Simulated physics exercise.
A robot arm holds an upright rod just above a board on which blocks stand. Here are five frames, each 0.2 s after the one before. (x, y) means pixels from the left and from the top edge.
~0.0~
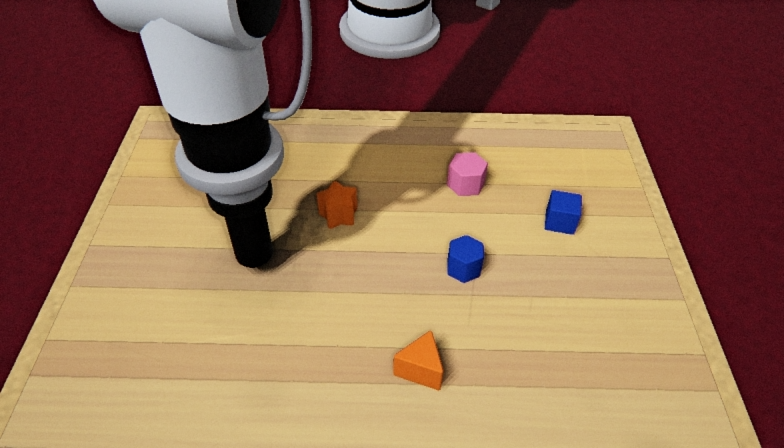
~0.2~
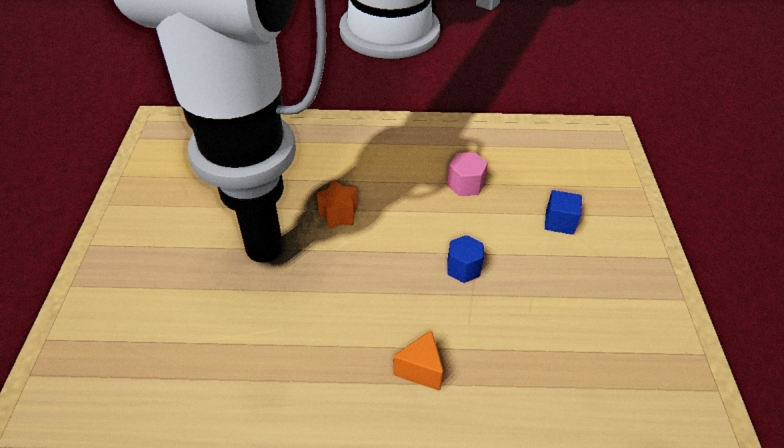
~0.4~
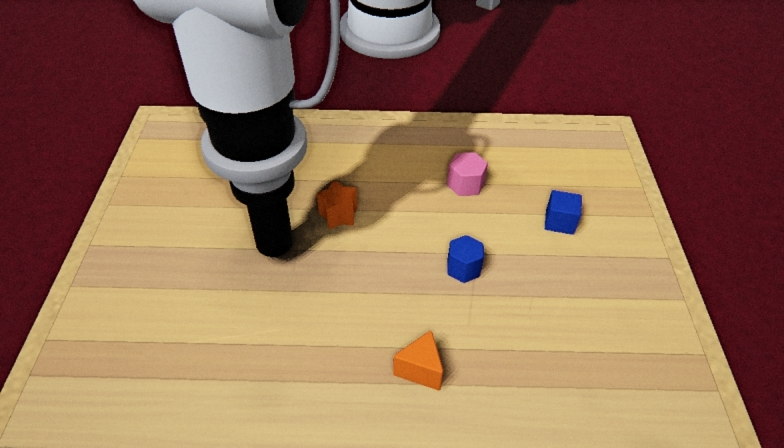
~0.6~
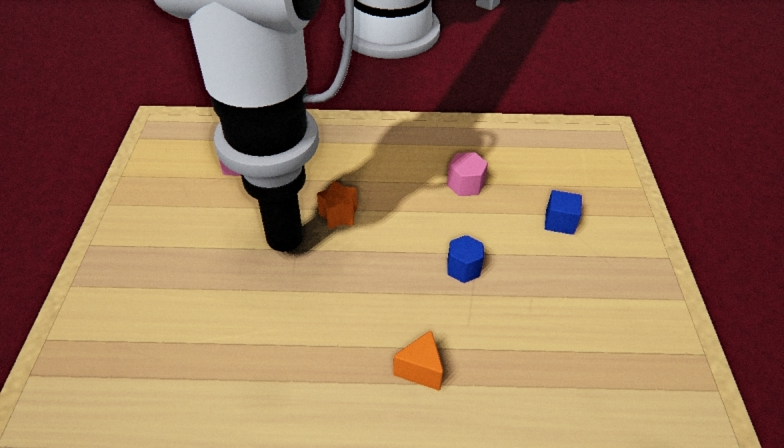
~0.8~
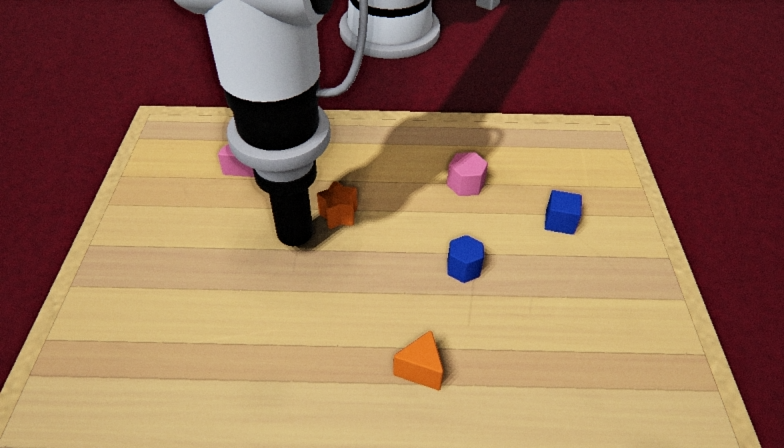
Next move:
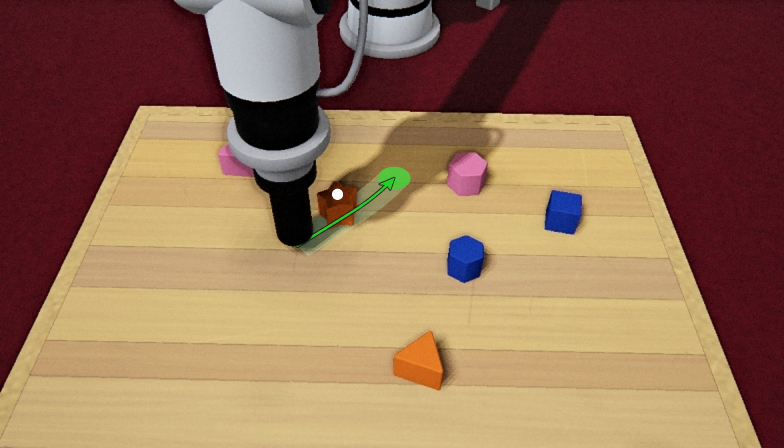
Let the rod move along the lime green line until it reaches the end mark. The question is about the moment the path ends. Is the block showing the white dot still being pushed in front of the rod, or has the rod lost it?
By then it is in front of the rod.
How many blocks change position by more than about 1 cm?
One block moves.
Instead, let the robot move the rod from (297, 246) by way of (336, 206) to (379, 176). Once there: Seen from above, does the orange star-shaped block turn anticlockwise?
Answer: No.
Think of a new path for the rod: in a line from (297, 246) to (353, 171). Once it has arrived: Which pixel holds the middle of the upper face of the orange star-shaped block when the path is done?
Somewhere near (367, 176).
Path on the board, from (297, 246) over (334, 223) and (368, 201) to (394, 178); the dot is on the orange star-shaped block.
On the path given first. One third of the way, rod at (333, 211); orange star-shaped block at (351, 183), turned 30° anticlockwise.
Two thirds of the way, rod at (368, 189); orange star-shaped block at (382, 162), turned 35° anticlockwise.
At the end, rod at (395, 166); orange star-shaped block at (406, 139), turned 35° anticlockwise; pink hexagon in place.
